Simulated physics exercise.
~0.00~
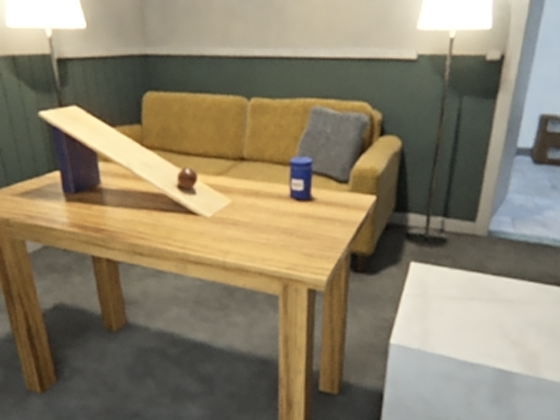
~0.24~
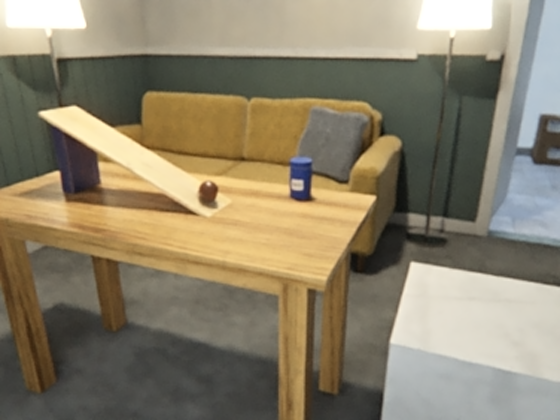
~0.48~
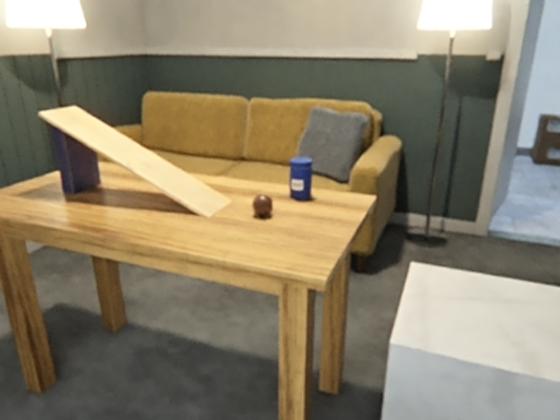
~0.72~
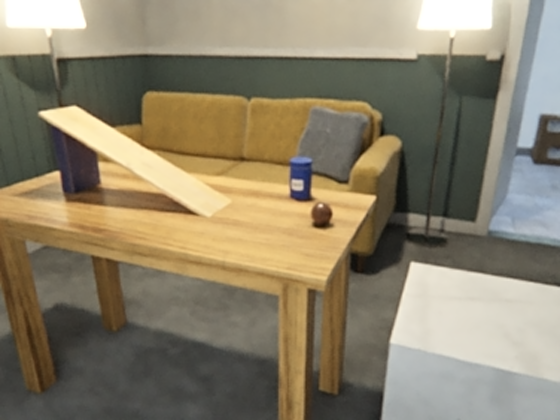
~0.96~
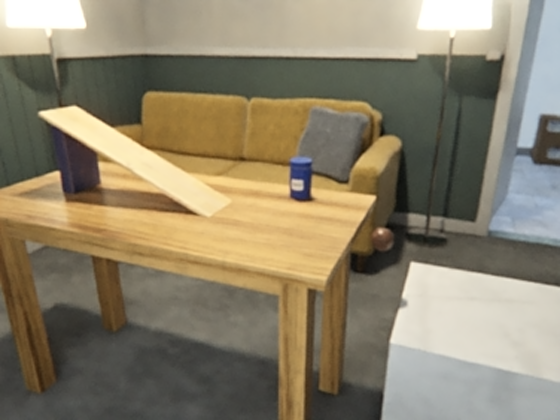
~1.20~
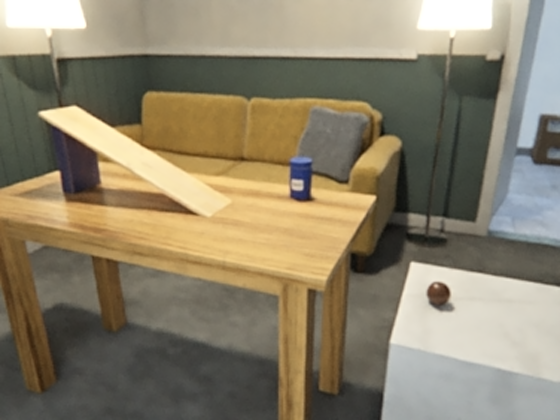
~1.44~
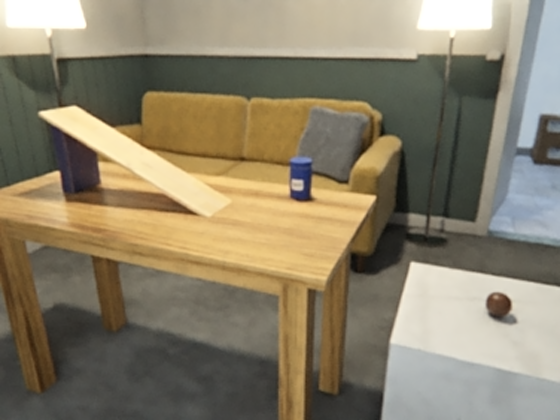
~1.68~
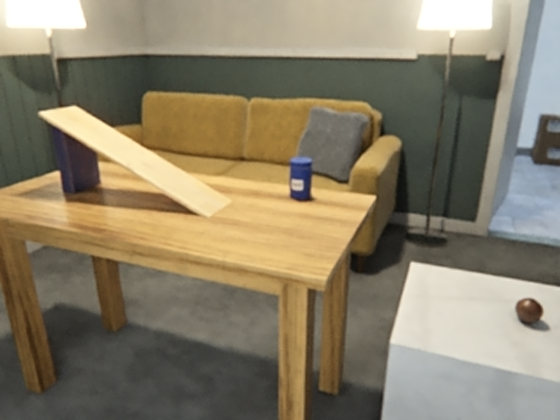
Brown onion rolling down a ramp, passing a blue jar on a wooden table, crossing the gap and reaching a lower white top.
